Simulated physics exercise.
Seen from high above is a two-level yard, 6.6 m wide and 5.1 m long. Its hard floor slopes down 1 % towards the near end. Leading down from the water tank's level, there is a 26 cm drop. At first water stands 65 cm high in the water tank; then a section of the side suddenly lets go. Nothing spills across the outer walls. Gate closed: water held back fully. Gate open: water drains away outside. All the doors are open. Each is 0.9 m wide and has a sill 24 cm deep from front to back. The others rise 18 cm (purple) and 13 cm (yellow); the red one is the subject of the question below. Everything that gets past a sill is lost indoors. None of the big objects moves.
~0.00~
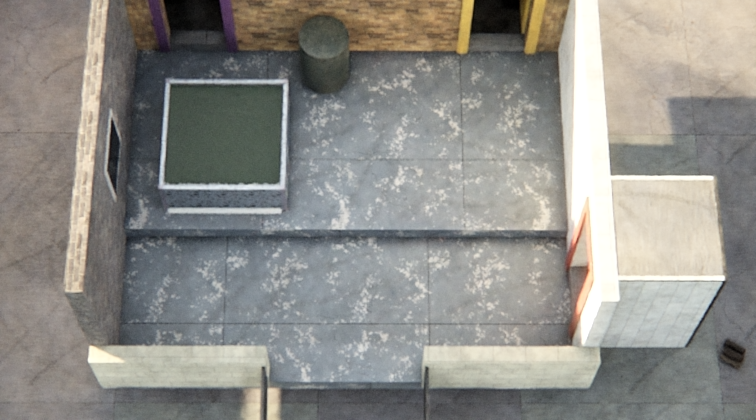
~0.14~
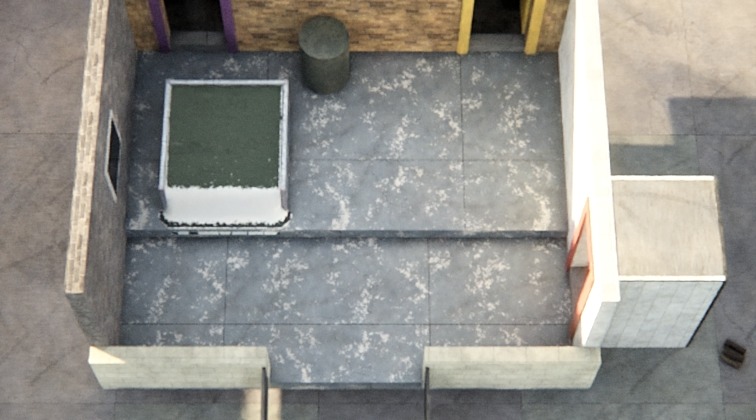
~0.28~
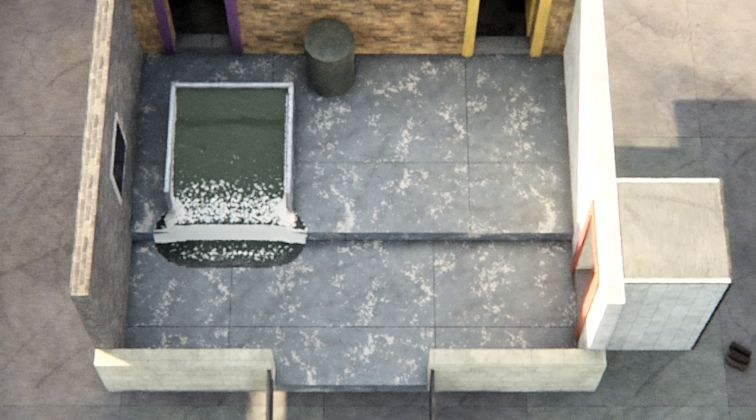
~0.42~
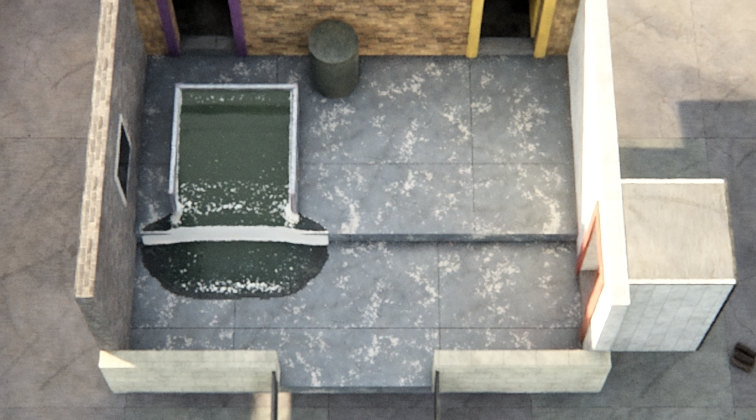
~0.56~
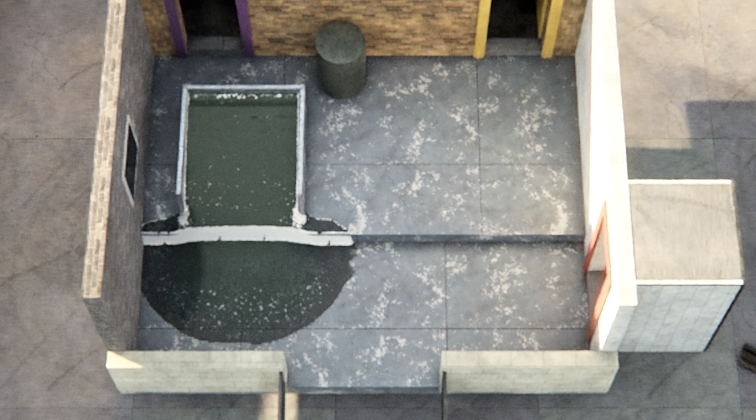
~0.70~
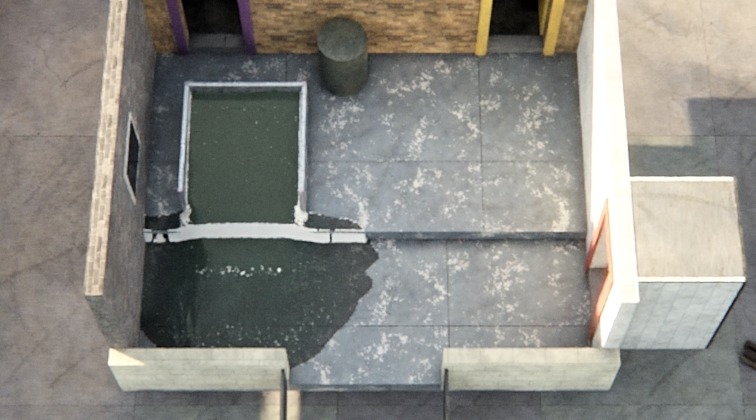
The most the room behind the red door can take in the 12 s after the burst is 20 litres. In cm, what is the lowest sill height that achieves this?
About 11.5 cm.
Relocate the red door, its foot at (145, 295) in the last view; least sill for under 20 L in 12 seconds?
20 cm.
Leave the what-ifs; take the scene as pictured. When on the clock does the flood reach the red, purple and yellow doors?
Arrival: Red 4.0 s, purple not in the 12 s, yellow not within the 12 s.
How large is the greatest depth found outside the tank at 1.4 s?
Around 49 centimetres.
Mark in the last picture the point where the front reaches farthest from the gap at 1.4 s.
Close to pixel (387, 368).
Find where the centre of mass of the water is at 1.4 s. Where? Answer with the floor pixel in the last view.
The water is centred near (239, 250).
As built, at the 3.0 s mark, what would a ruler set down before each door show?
Lab note, cm: Red 0; purple 0; yellow 0.
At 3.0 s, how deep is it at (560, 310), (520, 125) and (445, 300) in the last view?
Depths in order: 0 / 0 / 1 cm.
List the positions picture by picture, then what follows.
The first frame shows the water tank at (225, 136) is whole and still, 65 cm deep; the red door at (579, 274) is dry.
In the second frame, the gap is at (225, 200), the front 0.3 m out at (178, 225); the back of the water tank holds 65 cm.
In the third frame, the front is at (184, 261), 0.7 m from the gap at (231, 204); 1.3 m2 of floor is wet, 65 cm left at the back.
In the fourth frame, water pours out at (235, 206) and has run 1.2 m, to (187, 292); about 11 cm deep outside, 60 cm at the back.
In the fifth frame, the gap is at (242, 208), the front 1.8 m out at (208, 335); the back of the water tank holds 54 cm.
In the sixth frame, the gap is at (244, 205), the front 2.4 m out at a hidden place; the back of the water tank holds 55 cm; the red door at (599, 275), 5.3 m from the gap, is still 3.5 m from the nearest water.
After 1.4 s water covers 25 % of the floor, deepest (49 cm) near (138, 368); it has not reached the red door.
After 3.0 s water covers 30 % of the floor, deepest (35 cm) near (147, 242); it has not reached the red door.
After 12.0 s water covers 45 % of the floor, deepest (10 cm) near (238, 368); 7 cm at the red door, 0 litres in over its 21 cm sill.
At the red door as built, the water arrived by 4.2 s and peaked near 19 cm at 6.2 s.
With a sill of 10.5 cm, 27 litres would have come in within the 12 s; with 14.5 cm, 6 litres. So under 20 litres takes about 11.5 cm.
